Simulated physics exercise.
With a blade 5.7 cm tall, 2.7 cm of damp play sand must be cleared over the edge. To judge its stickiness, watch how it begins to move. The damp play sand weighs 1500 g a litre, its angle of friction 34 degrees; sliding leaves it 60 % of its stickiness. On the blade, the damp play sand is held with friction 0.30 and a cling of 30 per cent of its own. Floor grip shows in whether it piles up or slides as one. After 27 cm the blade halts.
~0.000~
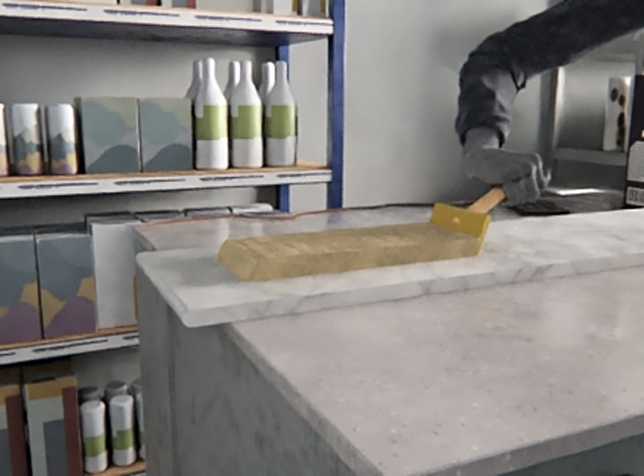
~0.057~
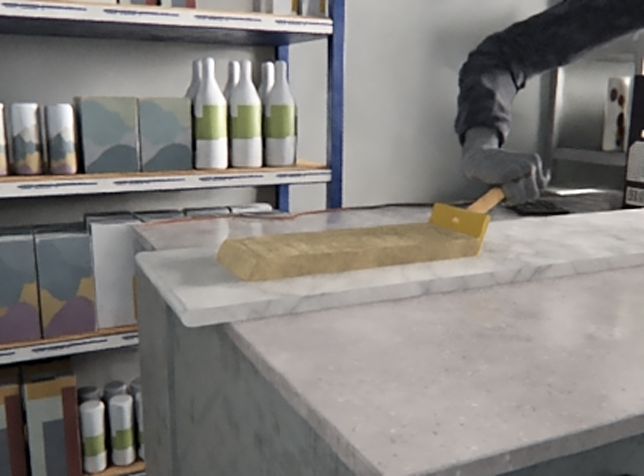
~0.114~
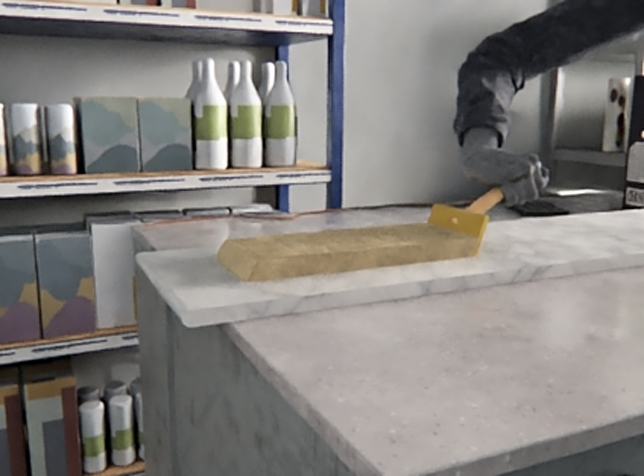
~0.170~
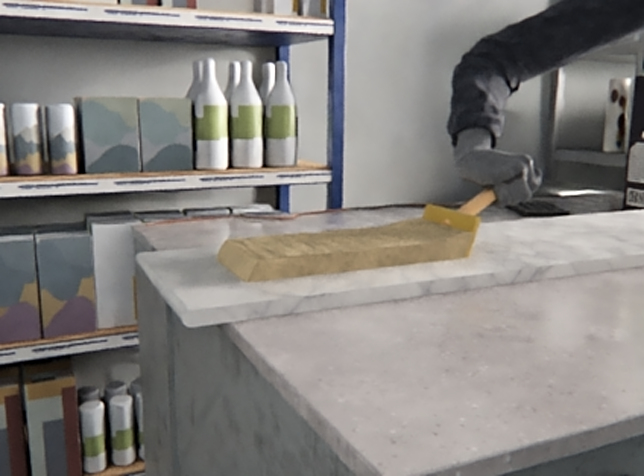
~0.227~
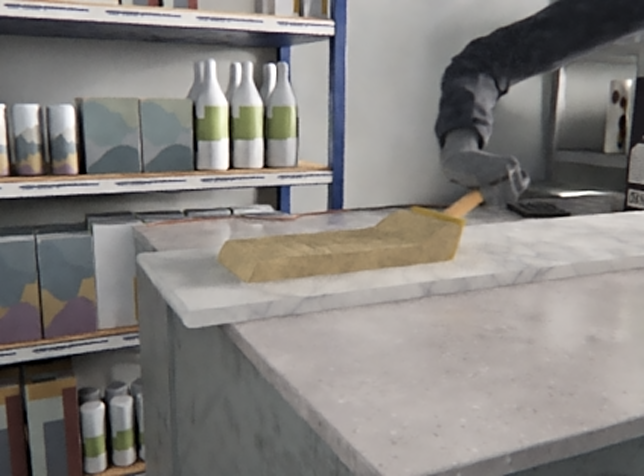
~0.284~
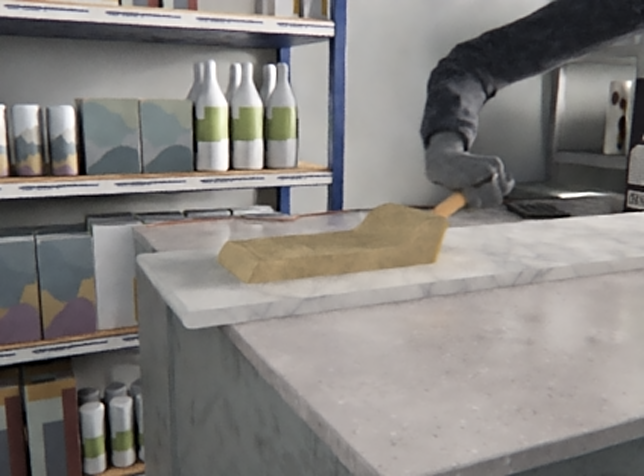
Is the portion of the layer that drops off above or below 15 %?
The outcome is a figure smaller than 15 per cent.
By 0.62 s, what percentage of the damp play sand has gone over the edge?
That share is about 0 %.
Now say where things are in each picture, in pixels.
Foot of the blade at (475, 256), not yet moved; foremost bit of the damp play sand at (249, 281), piled 2.7 cm high, in the first picture.
Foot of the blade at (474, 256), not yet moved; foremost bit of the damp play sand at (249, 281), piled 2.7 cm high, in the second picture.
Foot of the blade at (473, 257), moved 2 mm; foremost bit of the damp play sand at (249, 282), piled 2.8 cm high, in the third picture.
Foot of the blade at (465, 258), moved 1.8 cm; foremost bit of the damp play sand at (249, 282), piled 3.6 cm high, in the fourth picture.
Foot of the blade at (450, 261), moved 4.6 cm; foremost bit of the damp play sand at (250, 282), piled 5.1 cm high, in the fifth picture.
Foot of the blade at (431, 264), moved 7.7 cm; foremost bit of the damp play sand at (249, 283), piled 6.7 cm high, in the sixth picture.
After 0.44 s, 0 % has gone over the edge.
After 0.62 s, 0 % has gone over the edge and 8 % has spilled back over the blade.
After 0.80 s, 0 % has gone over the edge and 8 % has spilled back over the blade.
After 0.98 s, 0 % has gone over the edge and 8 % has spilled back over the blade.
After 1.04 s, 0 % has gone over the edge and 8 % has spilled back over the blade.
